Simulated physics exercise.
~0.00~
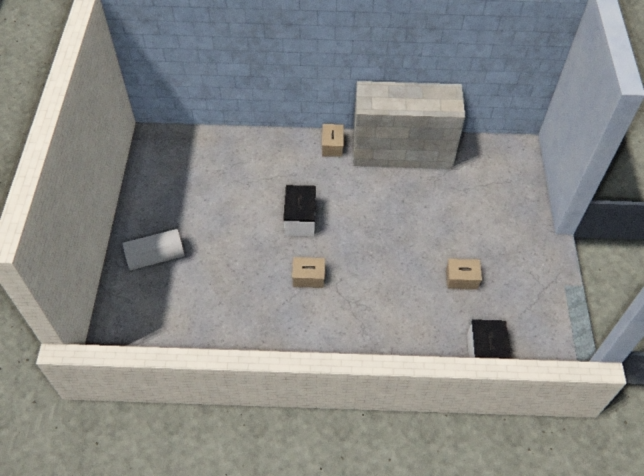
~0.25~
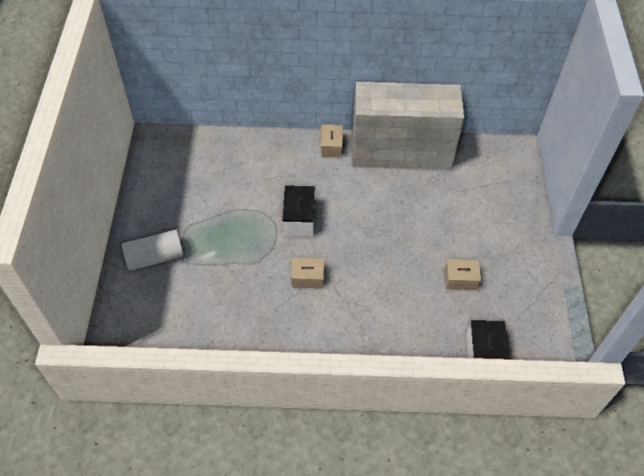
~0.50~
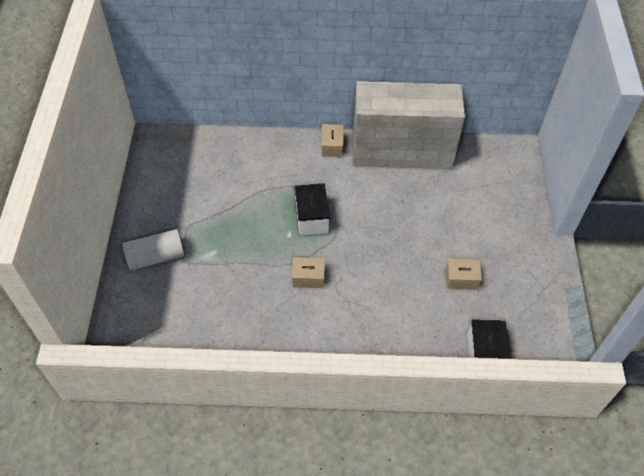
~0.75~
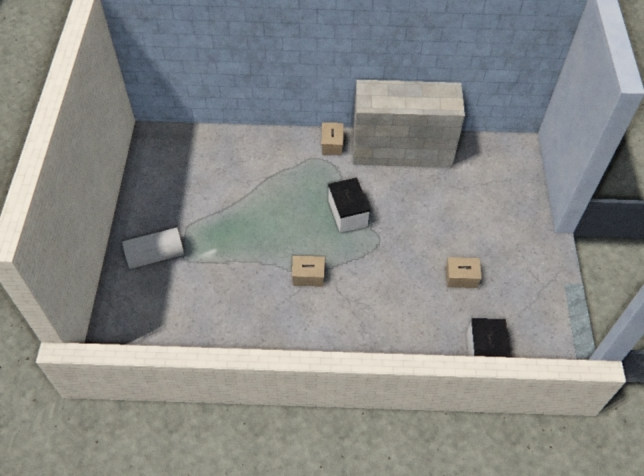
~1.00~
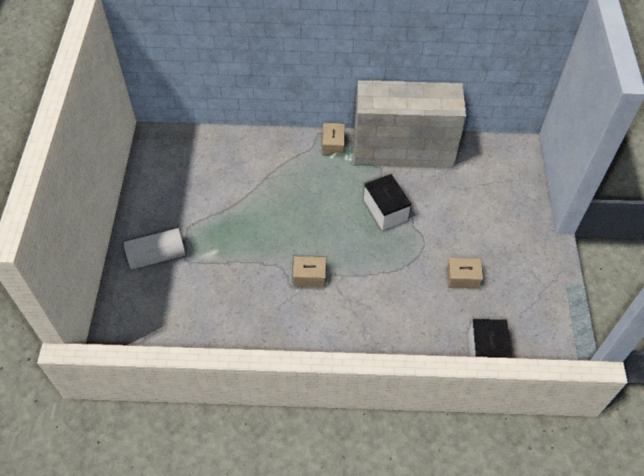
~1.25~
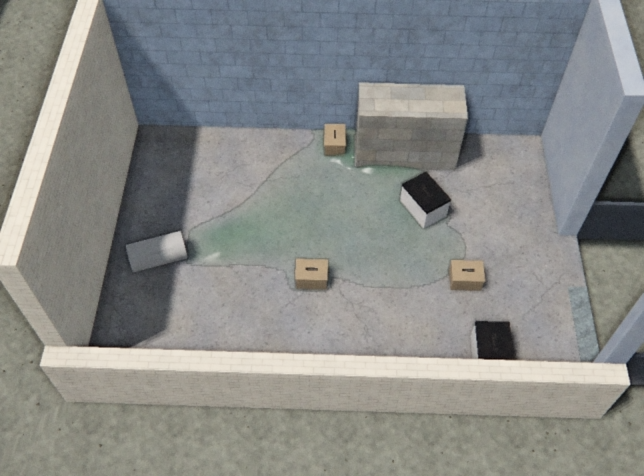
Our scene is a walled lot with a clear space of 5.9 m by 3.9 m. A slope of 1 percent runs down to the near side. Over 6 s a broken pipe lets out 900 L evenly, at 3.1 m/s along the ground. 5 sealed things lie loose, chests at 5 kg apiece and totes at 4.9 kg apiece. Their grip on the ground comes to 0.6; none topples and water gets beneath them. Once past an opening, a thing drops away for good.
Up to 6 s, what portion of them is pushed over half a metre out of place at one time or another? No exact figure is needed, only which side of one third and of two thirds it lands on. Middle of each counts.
My guess is a middling share, one third to beneath two thirds.
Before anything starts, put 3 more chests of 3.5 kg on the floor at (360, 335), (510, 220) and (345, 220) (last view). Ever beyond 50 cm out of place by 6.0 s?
Within, beyond, beyond.
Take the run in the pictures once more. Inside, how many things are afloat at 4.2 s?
That would be 1 of them.
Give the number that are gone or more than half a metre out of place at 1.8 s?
I count 1 of them.
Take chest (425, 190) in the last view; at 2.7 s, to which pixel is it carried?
(537, 169) or thereabouts.
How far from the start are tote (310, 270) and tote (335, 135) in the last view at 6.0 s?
Log: Item 1 = 0 cm; item 2 = 80 cm.
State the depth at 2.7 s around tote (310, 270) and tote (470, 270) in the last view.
I'd put it at 1 cm and 3 cm respectively.
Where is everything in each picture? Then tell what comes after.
In the first picture, a chest at (300, 202), on the bottom; a tote at (333, 135) rests on the ground; water covers 0.0 m2; 0 of 5 have shifted.
In the second picture, a chest at (299, 202) rests on the ground; a tote at (332, 135), on the bottom; water covers 0.8 m2; 0 of 5 have shifted.
In the third picture, a chest at (312, 201), on the bottom, 16 cm from its start; a tote at (333, 135), on the bottom; water covers 1.5 m2; 1 of 5 have shifted.
In the fourth picture, a chest at (349, 196) rests on the ground, 64 cm from its start; a tote at (333, 133), on the bottom; 2.7 m2 under water; 1 of 5 have shifted.
In the fifth picture, a chest at (388, 193), on the bottom, 114 cm from its start; a tote at (334, 134) rests on the ground; 4.1 m2 under water; 1 of 5 have shifted.
In the sixth picture, a chest at (427, 191) rests on the ground, 163 cm from its start; a tote at (335, 135), on the bottom, 3 cm from its start; water covers 5.3 m2; 1 of 5 have shifted.
After 1.8 s 1 of 5 are over 50 cm from their spots; 0 afloat.
After 2.7 s 1 of 5 are over 50 cm from their spots; 1 afloat.
After 4.2 s 2 of 5 are over 50 cm from their spots; 1 afloat.
After 6.0 s 2 of 5 are over 50 cm from their spots, and 2 have been at some point; 1 afloat.
